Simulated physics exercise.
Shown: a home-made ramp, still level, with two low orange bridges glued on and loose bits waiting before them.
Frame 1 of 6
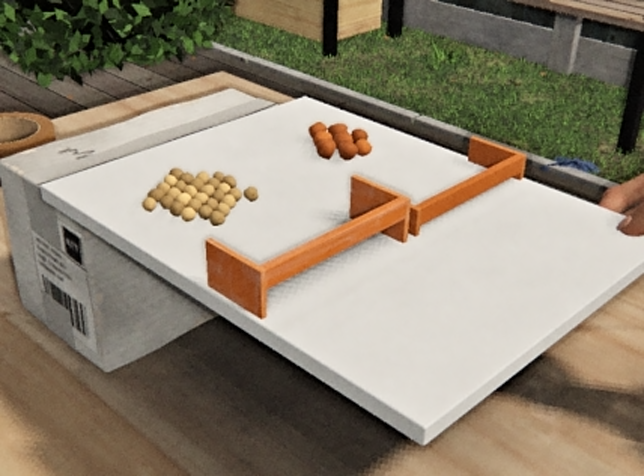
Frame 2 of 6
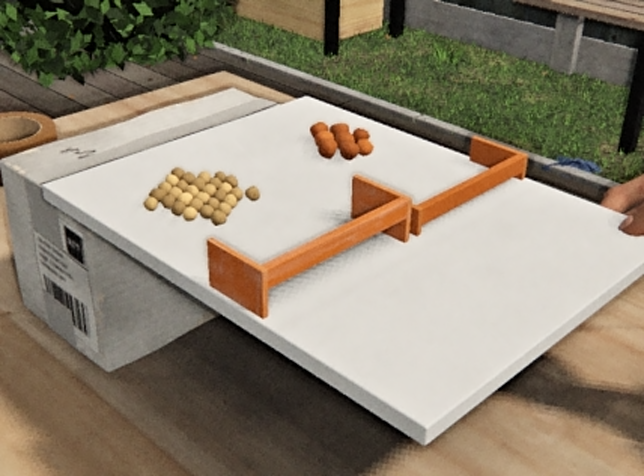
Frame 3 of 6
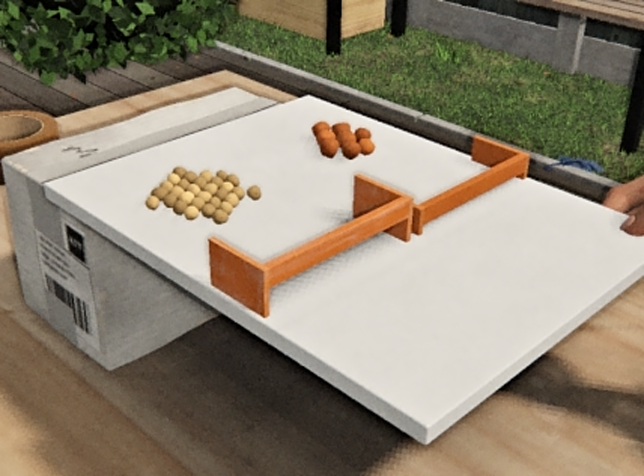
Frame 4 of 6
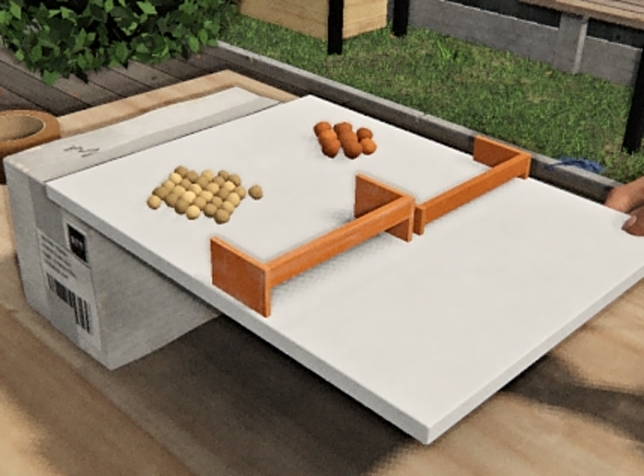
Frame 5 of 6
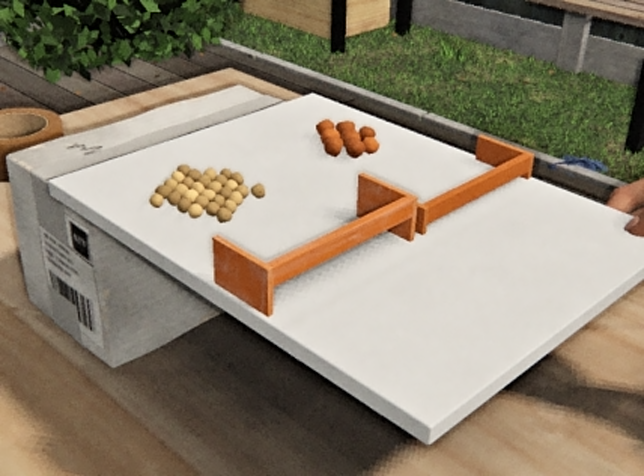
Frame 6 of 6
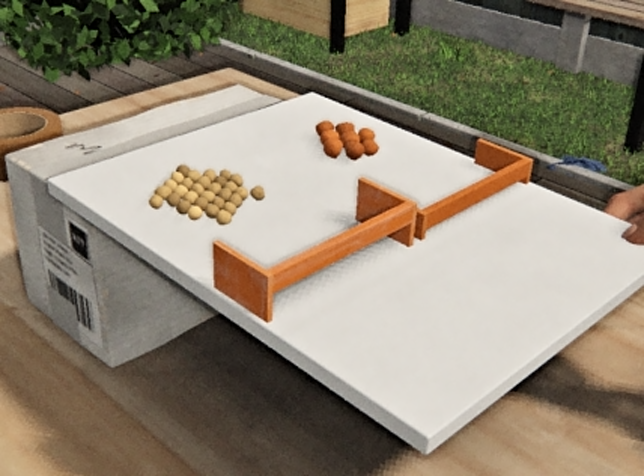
On an outdoor wooden table, a hand holding a white board propped on a box, two piles of small round pieces staying still.
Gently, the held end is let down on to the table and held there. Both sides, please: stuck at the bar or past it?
My prediction: The front portion is going to go free. The back portion is going to get hung up.
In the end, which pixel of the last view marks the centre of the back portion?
The centre settles at about (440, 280).
Then, 0.33 s on from there, board sloping at 9°; front portion where it was; back portion where it was.
Then, 0.76 s on from there, board sloping at 20°; front portion on its way down; back portion on its way down.
Then, 1.22 s on from there, board resting at 28°; front portion the whole lot past its gate; back portion has reached its gate.
In the end, board resting at 28°; front portion the whole lot past its gate; back portion gathered behind its gate.
